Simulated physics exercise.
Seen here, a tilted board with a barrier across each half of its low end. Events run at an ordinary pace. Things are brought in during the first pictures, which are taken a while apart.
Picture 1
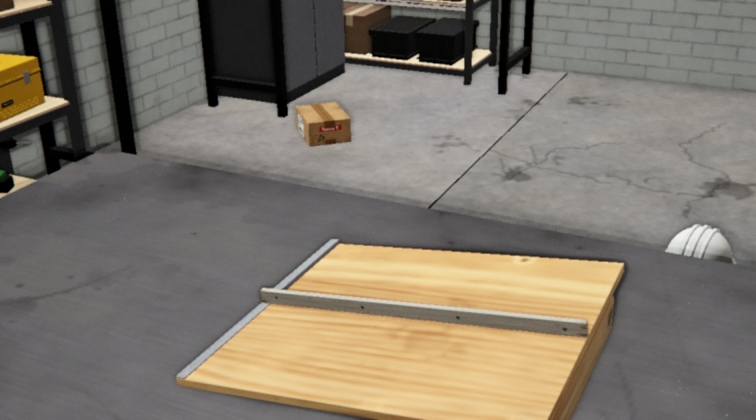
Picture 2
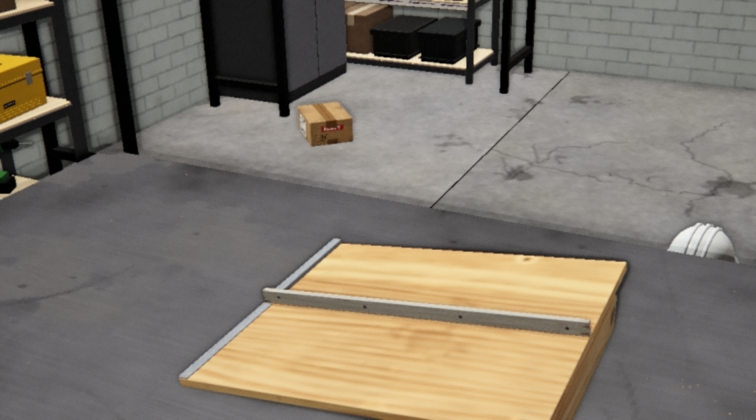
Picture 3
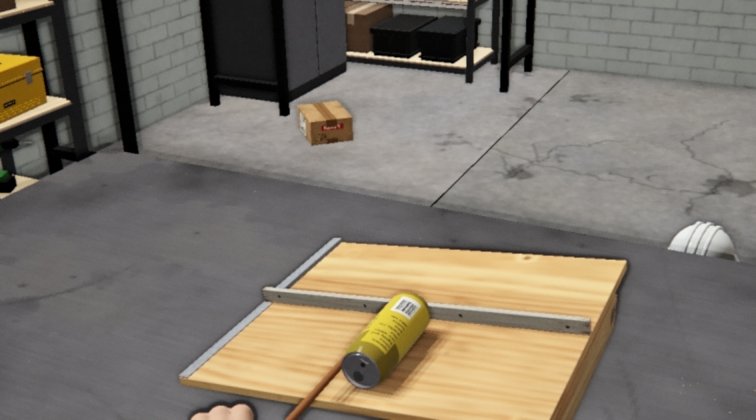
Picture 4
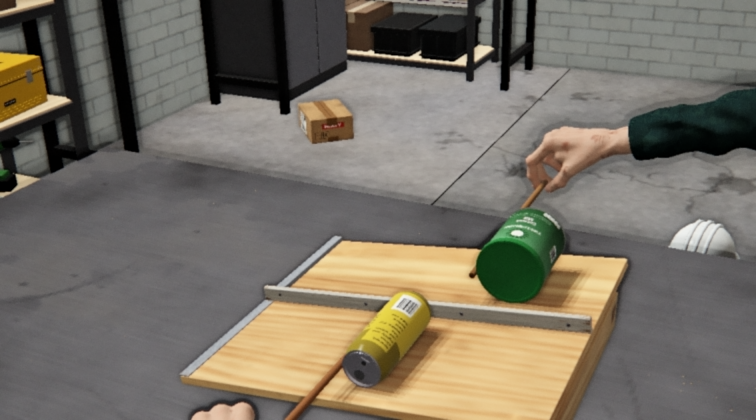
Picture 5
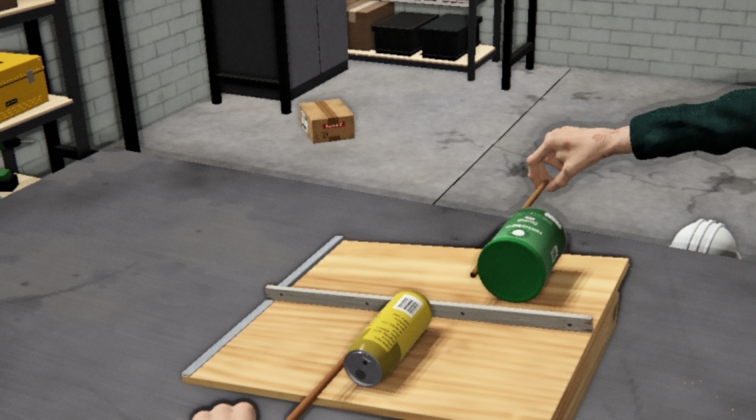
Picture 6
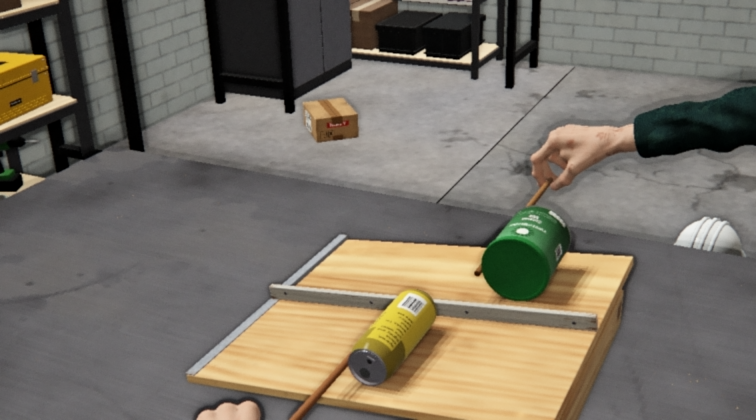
A yellow can and then a green tin appear on the board, held by sticks.
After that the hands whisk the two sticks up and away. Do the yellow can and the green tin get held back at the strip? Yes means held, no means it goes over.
Yellow can: No, it goes over; green tin: No, it goes over.
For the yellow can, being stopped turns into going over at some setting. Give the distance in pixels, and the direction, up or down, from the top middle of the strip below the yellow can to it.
Up, roughly 8 px.
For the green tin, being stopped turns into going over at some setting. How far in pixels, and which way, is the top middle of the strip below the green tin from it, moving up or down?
Roughly 8 pixels up.
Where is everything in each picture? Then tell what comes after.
In the first picture, board (411, 315).
In the second picture, board (413, 314).
In the third picture, yellow can (388, 338); board (413, 313).
In the fourth picture, held back by the sticks; green tin (523, 253); board (414, 311).
In the fifth picture, held back by the sticks; yellow can (390, 336); board (415, 311).
In the sixth picture, held back by the sticks; yellow can (395, 335); green tin (528, 251); board (419, 310).
Then, 0.60 s on from there, yellow can rolling on the board near (303, 325); green tin rolling on the board near (434, 247).
Then, 1.02 s on from there, yellow can off the board near (157, 308); green tin off the board near (286, 239).
Then, 1.36 s on from there, yellow can off the board near (54, 280); green tin off the board near (178, 222).
In the end, the yellow can rolls off the board; the green tin rolls off the board.
